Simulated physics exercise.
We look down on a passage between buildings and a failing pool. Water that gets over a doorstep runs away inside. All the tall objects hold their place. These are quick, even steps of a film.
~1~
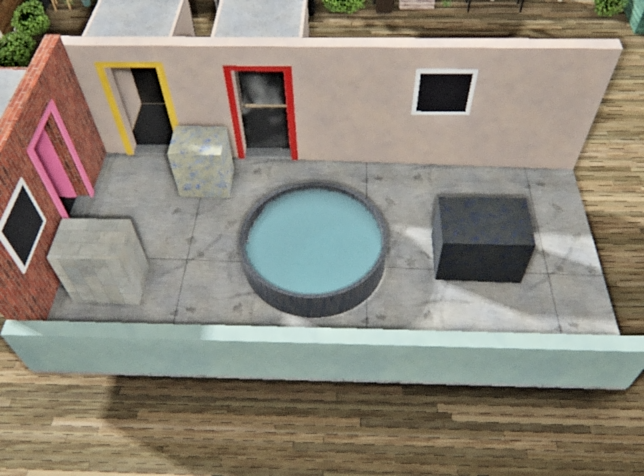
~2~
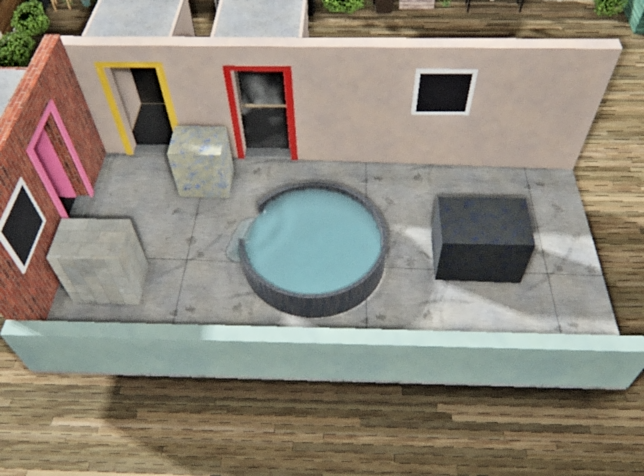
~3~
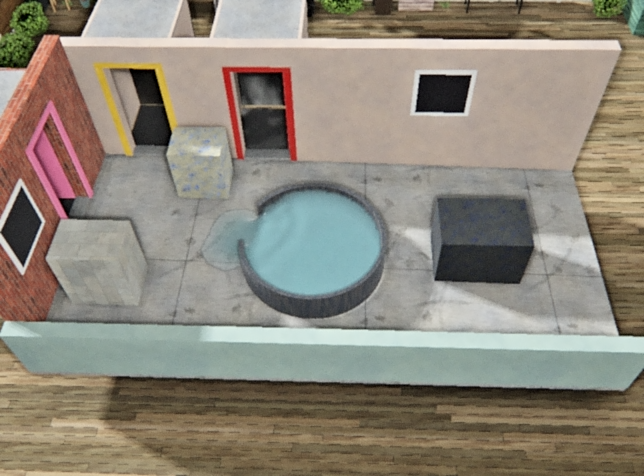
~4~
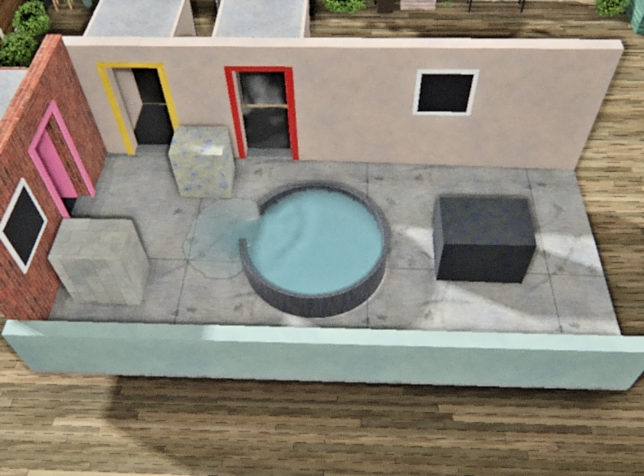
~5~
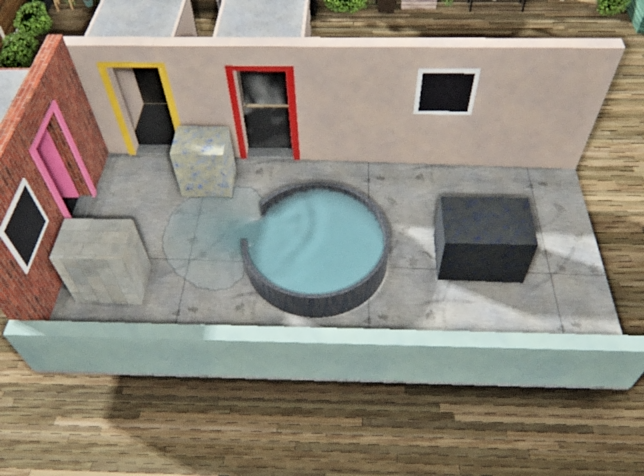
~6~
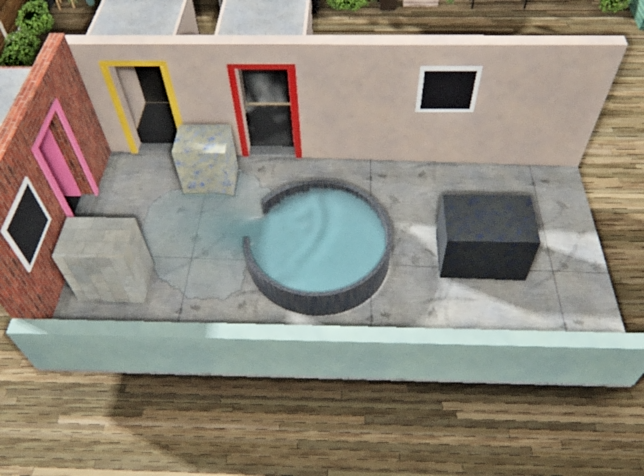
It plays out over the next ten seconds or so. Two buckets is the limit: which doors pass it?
In the end: The yellow door floods; the pink door floods; the red door floods.
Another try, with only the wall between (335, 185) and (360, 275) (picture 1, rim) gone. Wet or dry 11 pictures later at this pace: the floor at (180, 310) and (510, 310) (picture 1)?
In turn: Dry, flooded.
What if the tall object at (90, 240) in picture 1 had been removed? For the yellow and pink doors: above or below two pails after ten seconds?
Then: The yellow door floods; the pink door lets more in.
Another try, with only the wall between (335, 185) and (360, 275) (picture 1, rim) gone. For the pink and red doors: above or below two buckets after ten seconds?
One by one: The pink door stays under; the red door is under.
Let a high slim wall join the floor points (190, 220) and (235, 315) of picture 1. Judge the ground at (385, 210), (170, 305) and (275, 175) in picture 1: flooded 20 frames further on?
In turn: Free of water, not flooded, wet.
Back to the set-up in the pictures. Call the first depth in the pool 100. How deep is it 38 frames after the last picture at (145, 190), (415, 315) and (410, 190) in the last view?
Roughly 14, 2 and 4 per cent, in turn.
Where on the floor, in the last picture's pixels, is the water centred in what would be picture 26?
Close to (260, 246).
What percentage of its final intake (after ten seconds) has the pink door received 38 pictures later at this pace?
Roughly 90 per cent.
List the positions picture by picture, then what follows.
The first frame shows the round pool at (313, 239) is whole and still.
In the second frame, the front is at a hidden place, out from the gap at (251, 236).
In the third frame, water pours out at (250, 238) and has run to (207, 253).
In the fourth frame, water pours out at (252, 237) and has run to (188, 249).
In the fifth frame, water pours out at (254, 237) and has run to (176, 215).
In the sixth frame, water pours out at (256, 235) and has run to (157, 205).
A moment on, water covers 20 % of the floor; the yellow door not reached, the pink door wet at the sill, nothing in, the red door not reached.
Next, water covers 25 % of the floor; the yellow door not reached, the pink door over two buckets in, the red door under two buckets in.
Then, water covers 35 % of the floor; the yellow door under two buckets in, the pink door far over two buckets in, the red door under two buckets in.
Later, water covers 55 % of the floor; the yellow door over two buckets in, the pink door far over two buckets in, the red door over two buckets in.
In the end, water covers 90 % of the floor; the yellow door far over two buckets in, the pink door far over two buckets in, the red door over two buckets in.
